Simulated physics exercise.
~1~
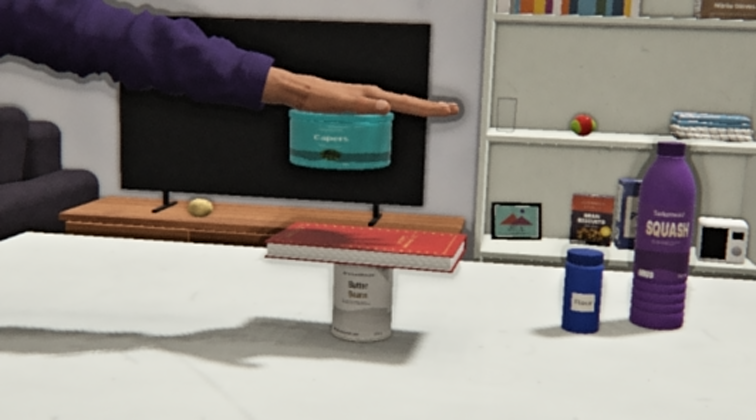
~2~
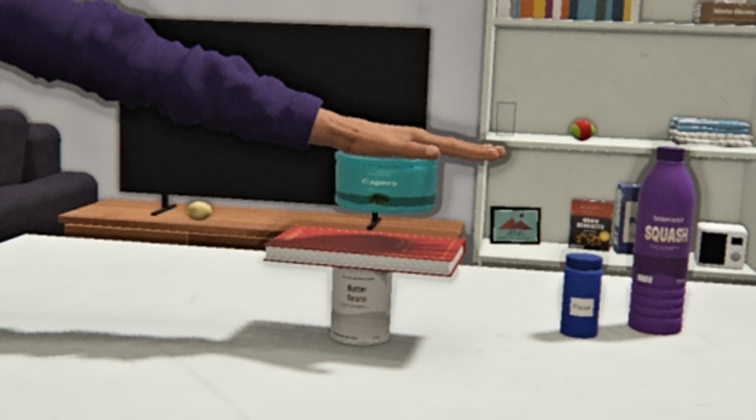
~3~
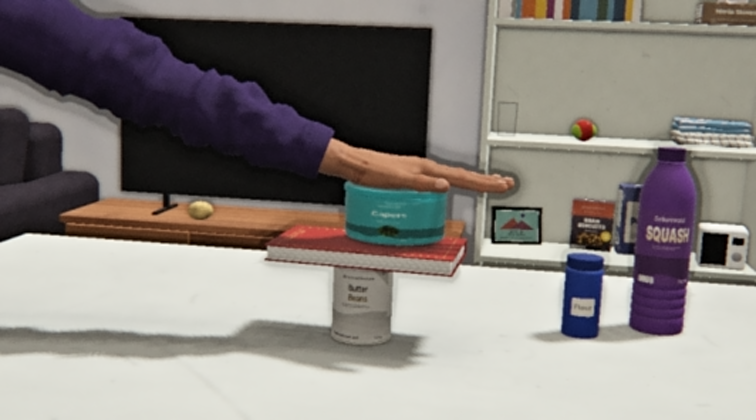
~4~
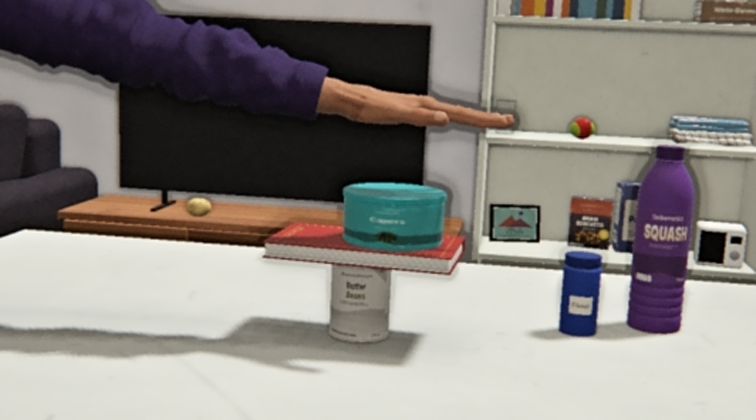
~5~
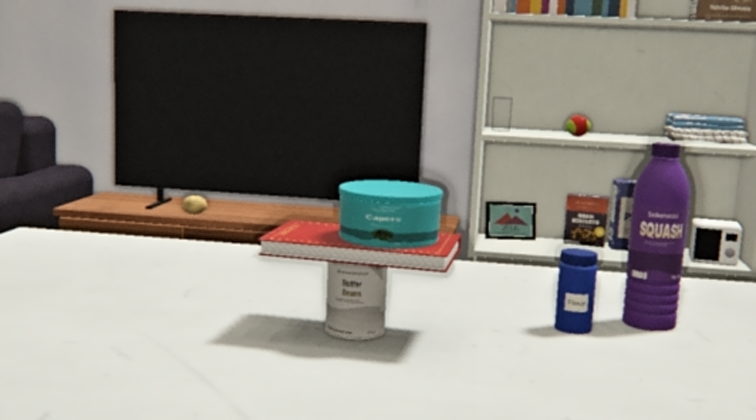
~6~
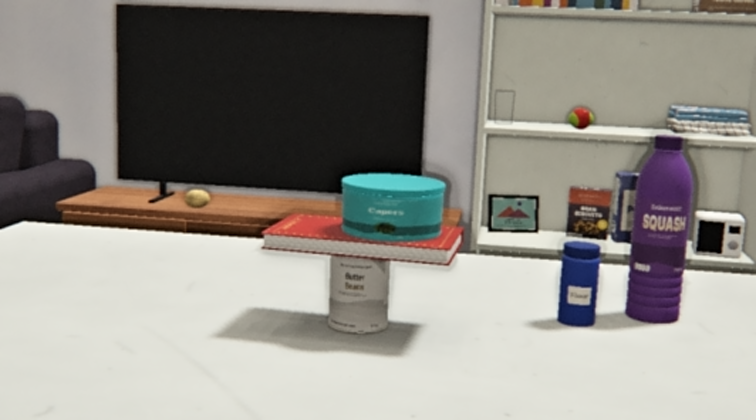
In a living room with a dark television and white shelves behind, a slightly swaying camera looks across a white table. A red book lies flat on a small white can left of centre, while a blue shaker and a tall purple squash bottle stand to the right. An arm in a purple sleeve reaches in from the left, its hand over a turquoise tub above the book. The tub moves right and down until it rests on the book, right of the can's centre. The hand lets go, lifts and withdraws, and the pile stays balanced.
